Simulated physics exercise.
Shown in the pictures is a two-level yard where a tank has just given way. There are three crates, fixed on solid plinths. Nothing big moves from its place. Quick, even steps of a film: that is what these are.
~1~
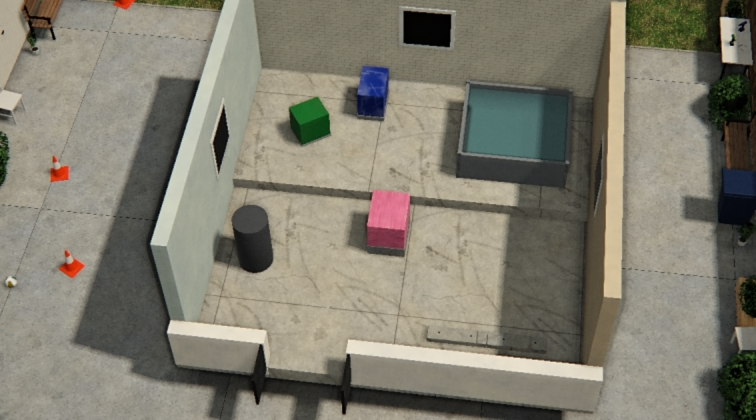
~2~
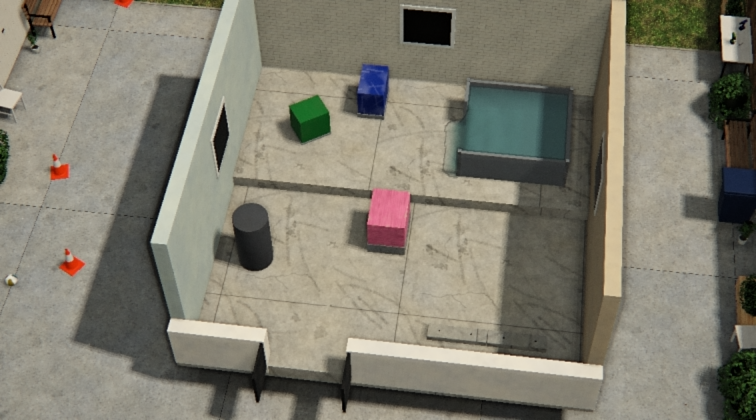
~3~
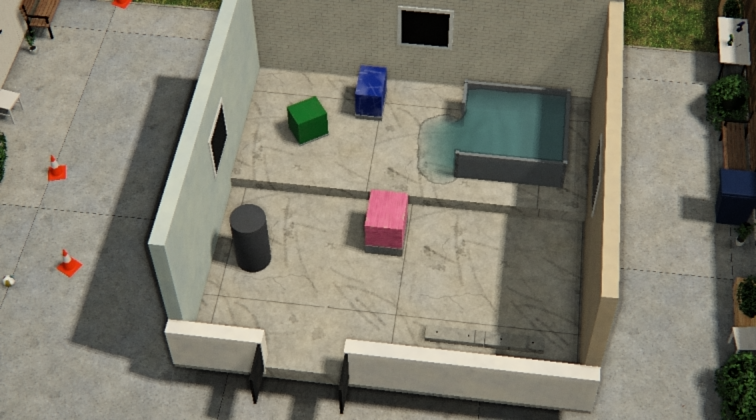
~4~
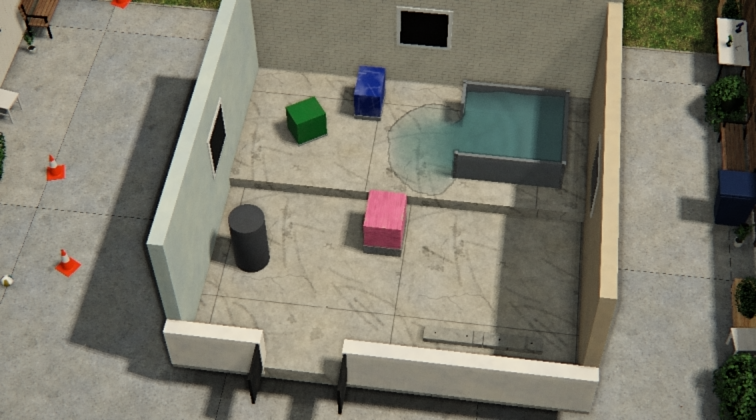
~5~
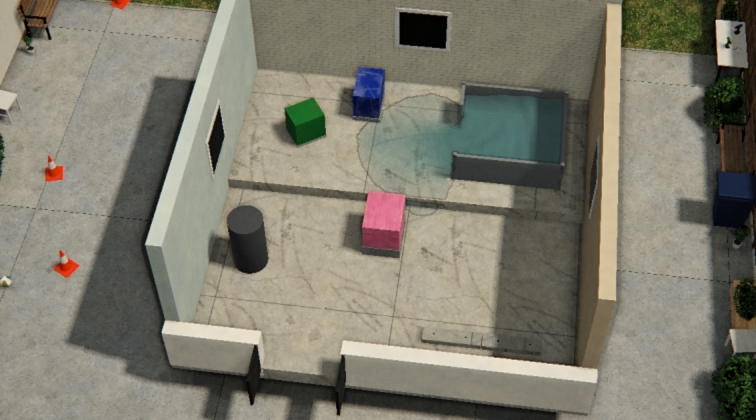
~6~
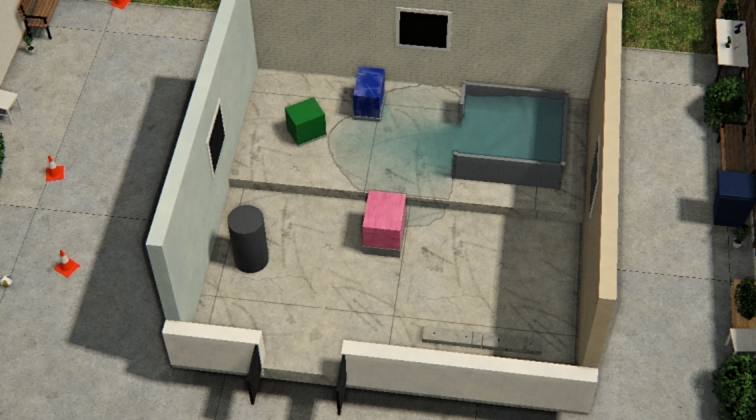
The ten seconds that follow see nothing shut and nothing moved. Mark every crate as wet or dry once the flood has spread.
Pink crate: Dry, blue crate: Wet, green crate: Wet.
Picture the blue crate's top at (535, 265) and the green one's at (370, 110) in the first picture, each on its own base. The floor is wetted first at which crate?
It should be the crate marked green.
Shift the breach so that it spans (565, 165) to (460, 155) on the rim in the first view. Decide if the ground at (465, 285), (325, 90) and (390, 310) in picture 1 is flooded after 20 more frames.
Going through them in turn: Reached by the flood, then still unsoaked, then reached by the flood.
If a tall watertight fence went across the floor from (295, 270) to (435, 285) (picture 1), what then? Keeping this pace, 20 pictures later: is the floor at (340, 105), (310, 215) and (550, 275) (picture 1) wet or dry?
The first point comes out inundated, the next inundated, the last unwetted.
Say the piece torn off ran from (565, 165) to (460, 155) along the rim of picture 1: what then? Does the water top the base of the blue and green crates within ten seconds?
Well, the blue crate is never reached, and the green crate is never reached as well.
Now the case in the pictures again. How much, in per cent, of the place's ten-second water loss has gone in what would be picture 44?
I'd estimate some 25 per cent.
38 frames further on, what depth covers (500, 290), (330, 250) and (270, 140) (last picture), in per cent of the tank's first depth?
About 0, 8, 10 %.
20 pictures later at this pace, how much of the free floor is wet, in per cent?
I'd estimate some 50 per cent.
A moment on, water covers 25 % of the floor; the pink crate water round its plinth, the blue crate water round its plinth, the green crate water round its plinth.
Next, water covers 40 % of the floor; the pink crate water round its plinth, the blue crate water round its plinth, the green crate water round its plinth.
Then, water covers 50 % of the floor; the pink crate water round its plinth, the blue crate water round its plinth, the green crate water round its plinth.
Later, water covers 70 % of the floor; the pink crate water round its plinth, the blue crate water round its plinth, the green crate water round its plinth.
In the end, water covers 90 % of the floor; the pink crate stayed above the water, the blue crate was topped, the green crate was topped.
